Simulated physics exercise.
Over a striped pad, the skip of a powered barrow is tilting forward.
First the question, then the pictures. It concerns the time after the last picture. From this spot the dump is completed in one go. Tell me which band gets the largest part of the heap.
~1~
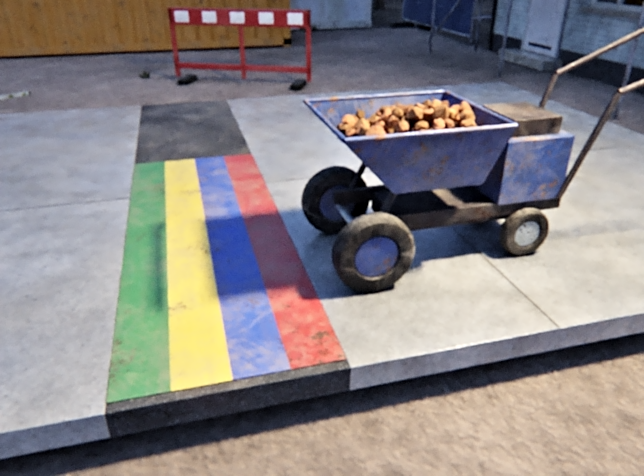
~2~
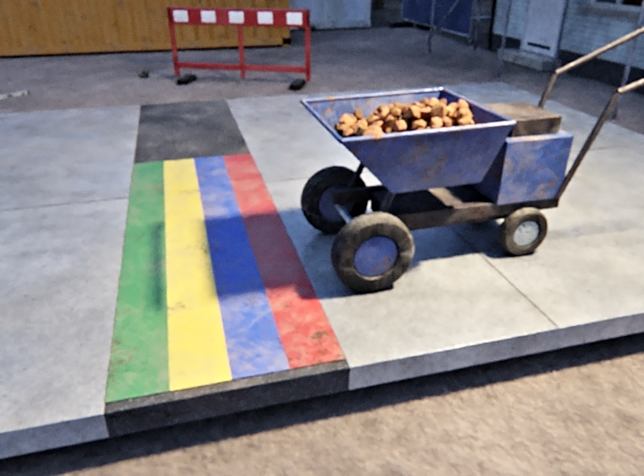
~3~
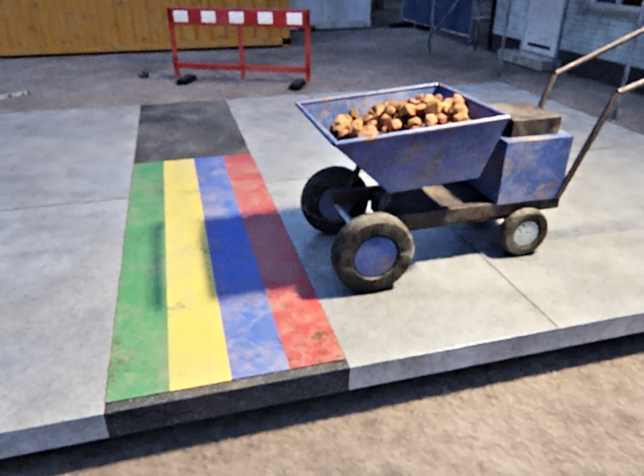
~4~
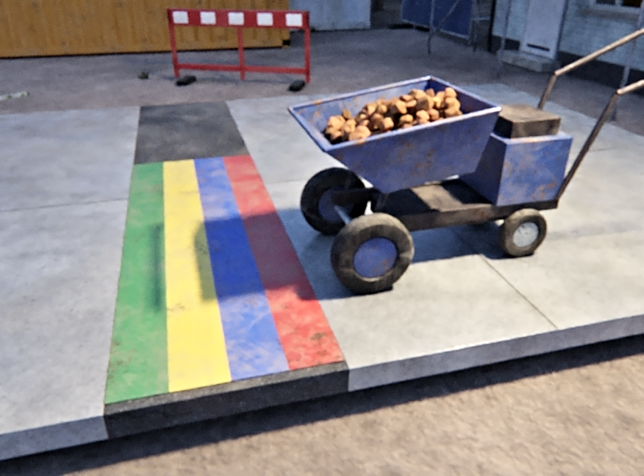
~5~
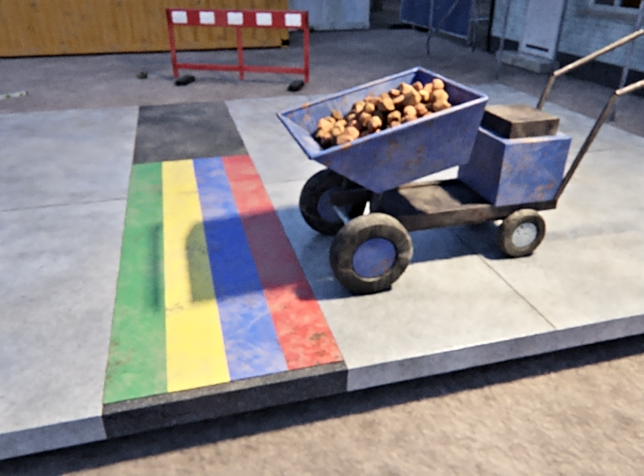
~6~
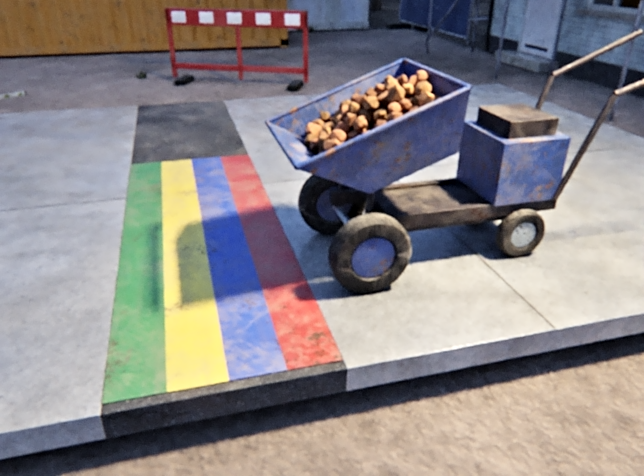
I would say the yellow band gets the largest part.
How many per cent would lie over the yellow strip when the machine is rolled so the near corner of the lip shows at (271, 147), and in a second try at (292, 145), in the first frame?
From the first spot you get 10 percent, and from the second 20 percent.
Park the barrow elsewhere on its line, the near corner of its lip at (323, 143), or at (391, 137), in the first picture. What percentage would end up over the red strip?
The first gives 0 %, the second 20 %.
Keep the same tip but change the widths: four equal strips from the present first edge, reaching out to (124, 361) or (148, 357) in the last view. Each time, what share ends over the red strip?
Shares in order: Close to 0 %; close to 0 %.
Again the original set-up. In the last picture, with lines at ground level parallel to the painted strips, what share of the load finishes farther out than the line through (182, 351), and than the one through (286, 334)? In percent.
Estimate: 40 % and 90 %, respectively.
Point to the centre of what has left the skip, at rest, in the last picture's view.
Resting centre, last picture - approx. (182, 270).
Shortly afterwards, skip tipped steeply; the whole lot in the skip.
Next, skip tipped right over; near half in the skip; a little over the blue strip; near a quarter over the yellow strip; a little over the green strip; only a few falling.
Some moments later, skip tipped right over; a little in the skip; near a quarter over the blue strip; near a third over the yellow strip; near a quarter over the green strip; a little off the paint.
In the end, skip tipped right over; a little in the skip; none at all over the red strip; near a quarter over the blue strip; near a third over the yellow strip; near a quarter over the green strip; a little off the paint.
